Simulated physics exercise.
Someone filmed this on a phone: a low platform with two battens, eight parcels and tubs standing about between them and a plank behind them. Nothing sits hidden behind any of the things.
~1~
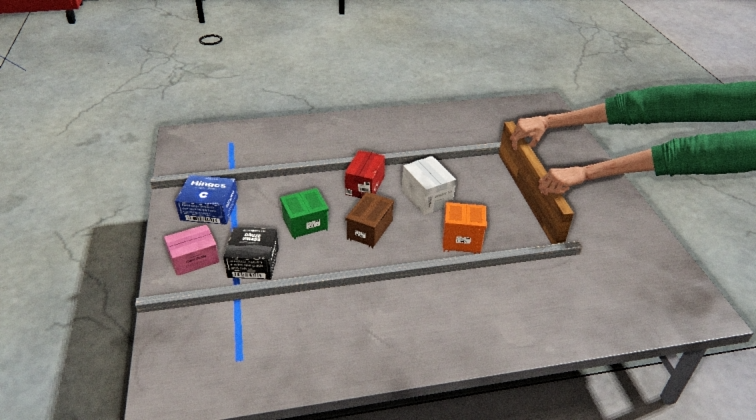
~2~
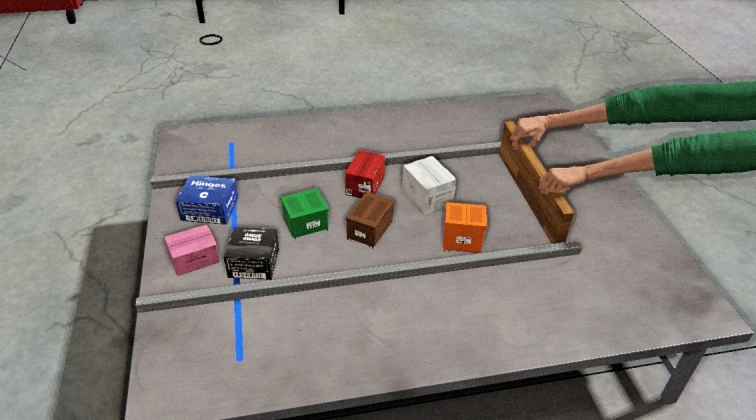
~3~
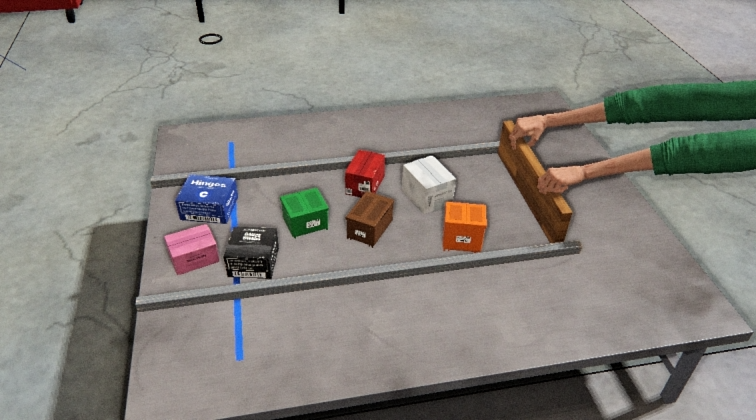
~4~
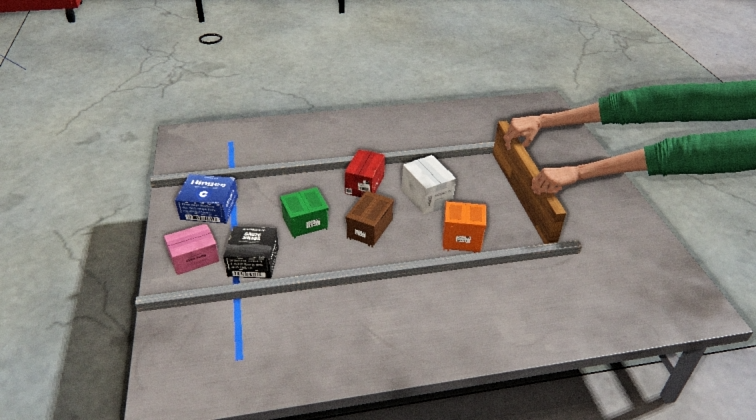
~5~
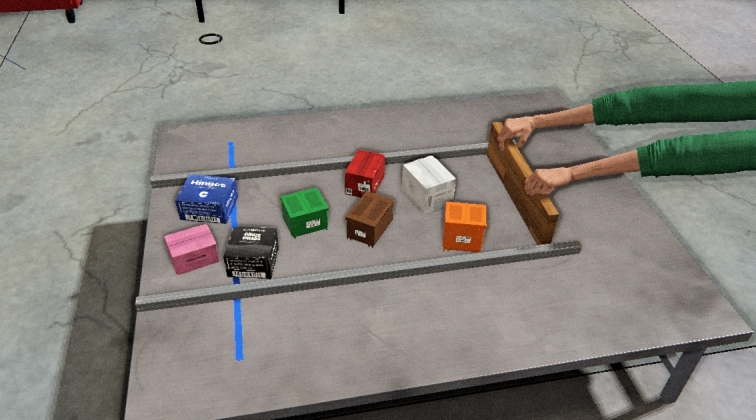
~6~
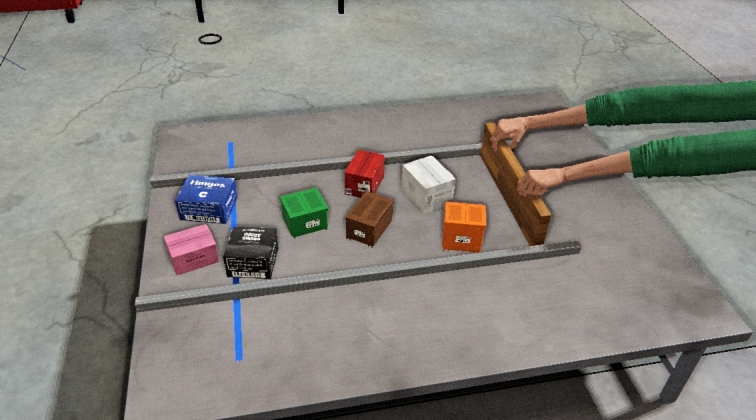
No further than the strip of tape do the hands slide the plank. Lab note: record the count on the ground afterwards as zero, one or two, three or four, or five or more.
It ends with just one or a pair down.
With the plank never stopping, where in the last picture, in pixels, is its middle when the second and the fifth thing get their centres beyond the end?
First around (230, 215), then around (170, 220).
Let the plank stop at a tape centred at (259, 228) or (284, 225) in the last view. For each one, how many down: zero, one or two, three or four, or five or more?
Not one; not one.
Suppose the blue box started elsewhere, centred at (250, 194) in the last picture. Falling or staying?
Started there, the object is not lost.
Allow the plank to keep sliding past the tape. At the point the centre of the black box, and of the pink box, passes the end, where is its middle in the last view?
I reckon its middle sits around (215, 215) and then around (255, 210).
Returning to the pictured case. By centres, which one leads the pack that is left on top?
The blue box, it is.
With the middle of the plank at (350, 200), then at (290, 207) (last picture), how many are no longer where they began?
5 and 8.
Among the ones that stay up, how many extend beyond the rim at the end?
That'd be 2.
Soon after, none off yet; pink box at rest near (192, 249); blue box at rest near (207, 199); black box at rest near (252, 252).
Then, none off yet; pink box at rest near (192, 249); blue box at rest near (207, 199); black box moved a little near (243, 255).
At rest, the number that fall off is one or two; fallen, pink box.
